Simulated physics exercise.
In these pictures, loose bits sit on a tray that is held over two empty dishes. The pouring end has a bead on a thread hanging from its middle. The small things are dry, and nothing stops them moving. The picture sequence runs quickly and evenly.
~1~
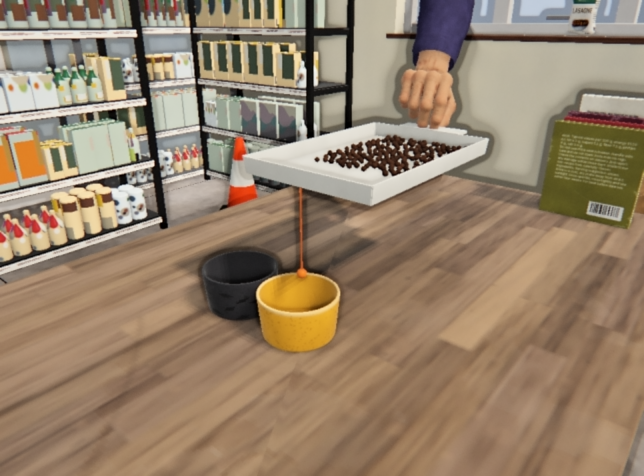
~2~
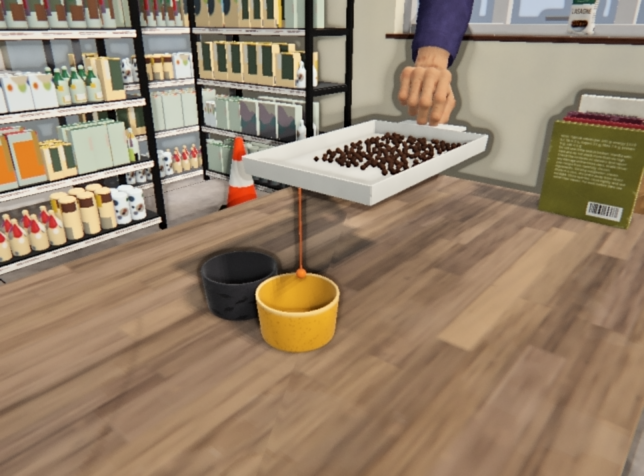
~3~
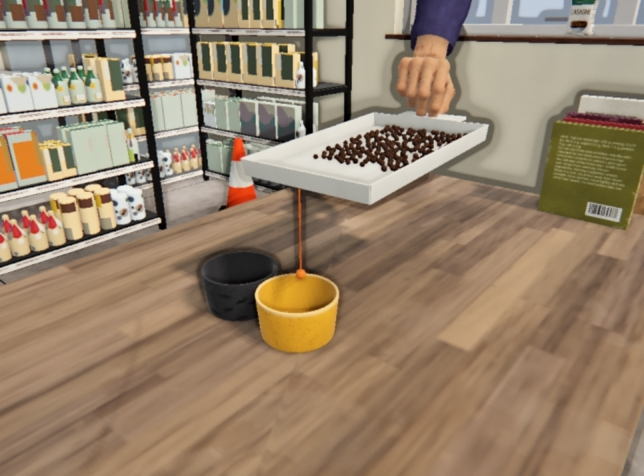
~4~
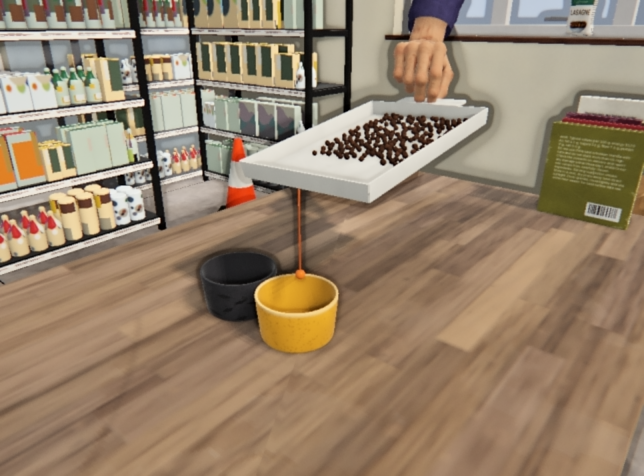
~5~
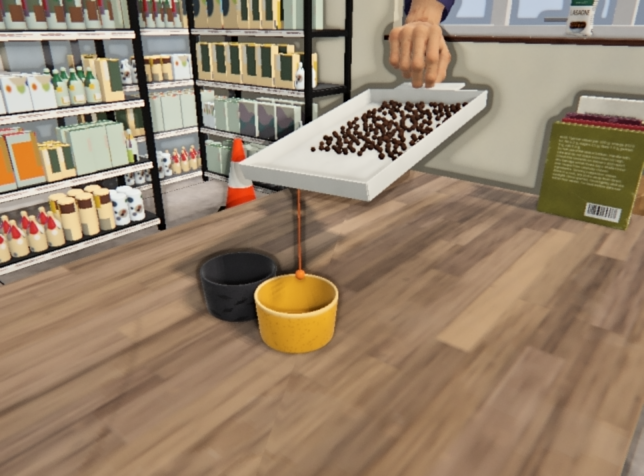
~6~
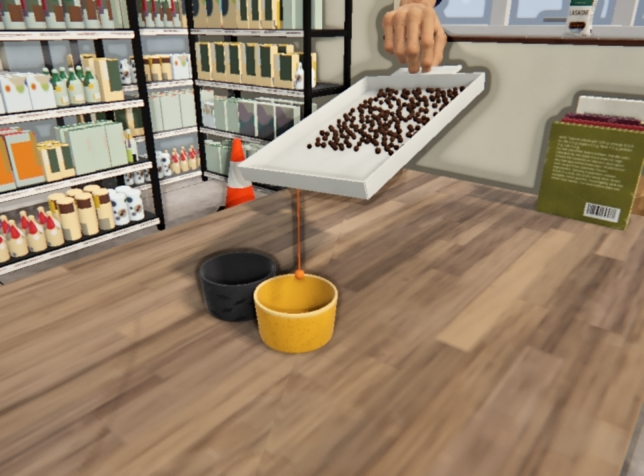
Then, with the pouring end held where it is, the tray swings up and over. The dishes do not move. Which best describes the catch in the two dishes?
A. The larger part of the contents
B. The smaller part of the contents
Option A: The larger part of the contents.
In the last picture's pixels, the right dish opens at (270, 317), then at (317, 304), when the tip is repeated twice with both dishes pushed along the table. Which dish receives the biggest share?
Try 1: The leftmost dish; try 2: The leftmost dish.
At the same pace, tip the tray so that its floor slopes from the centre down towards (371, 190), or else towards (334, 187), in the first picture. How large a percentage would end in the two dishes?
In turn, 0 percent and then 20 percent.
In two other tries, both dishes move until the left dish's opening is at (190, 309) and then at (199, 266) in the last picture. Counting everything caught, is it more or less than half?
In the first position a minority, in the second a majority.
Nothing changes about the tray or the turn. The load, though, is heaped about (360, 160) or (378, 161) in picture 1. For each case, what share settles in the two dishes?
First try 70 %, second try 60 %.
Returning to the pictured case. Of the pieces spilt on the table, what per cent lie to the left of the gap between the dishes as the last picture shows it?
100 per cent or thereabouts.
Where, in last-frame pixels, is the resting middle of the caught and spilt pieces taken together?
(237, 308).
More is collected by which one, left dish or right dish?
The one to the left.
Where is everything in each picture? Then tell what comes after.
In the first picture, corners of the pouring end at (246, 156) and (372, 185), level; middle of the load at (392, 155), allspice berries; left dish at (213, 296); right dish at (270, 325); bead on its thread at (302, 274).
In the second picture, corners of the pouring end at (245, 156) and (371, 185), level; middle of the load at (392, 153).
In the third picture, corners of the pouring end at (244, 158) and (370, 184), tipped barely, lowest at the left corner; middle of the load at (391, 147).
In the fourth picture, corners of the pouring end at (242, 160) and (368, 183), tipped a little, lowest at the left corner; middle of the load at (391, 138).
In the fifth picture, corners of the pouring end at (241, 163) and (366, 182), tipped a little, lowest at the left corner; middle of the load at (389, 128).
In the sixth picture, corners of the pouring end at (240, 165) and (364, 181), tipped clearly, lowest at the left corner; middle of the load at (385, 119); left dish at (210, 297); right dish at (268, 327).
Soon, tray tipped steeply; most on the tray; a stray few in the left dish; a small part outside both; a small part in the air.
A while on, tray tipped past a quarter turn; about two thirds on the tray; a stray few in the right dish; a small part in the left dish; a small part outside both; a small part in the air.
Towards the end, tray tipped past a quarter turn; a small part in the right dish; about two thirds in the left dish; about a third outside both.
Finally, tray tipped past a quarter turn; a small part in the right dish; about two thirds in the left dish; about a third outside both.
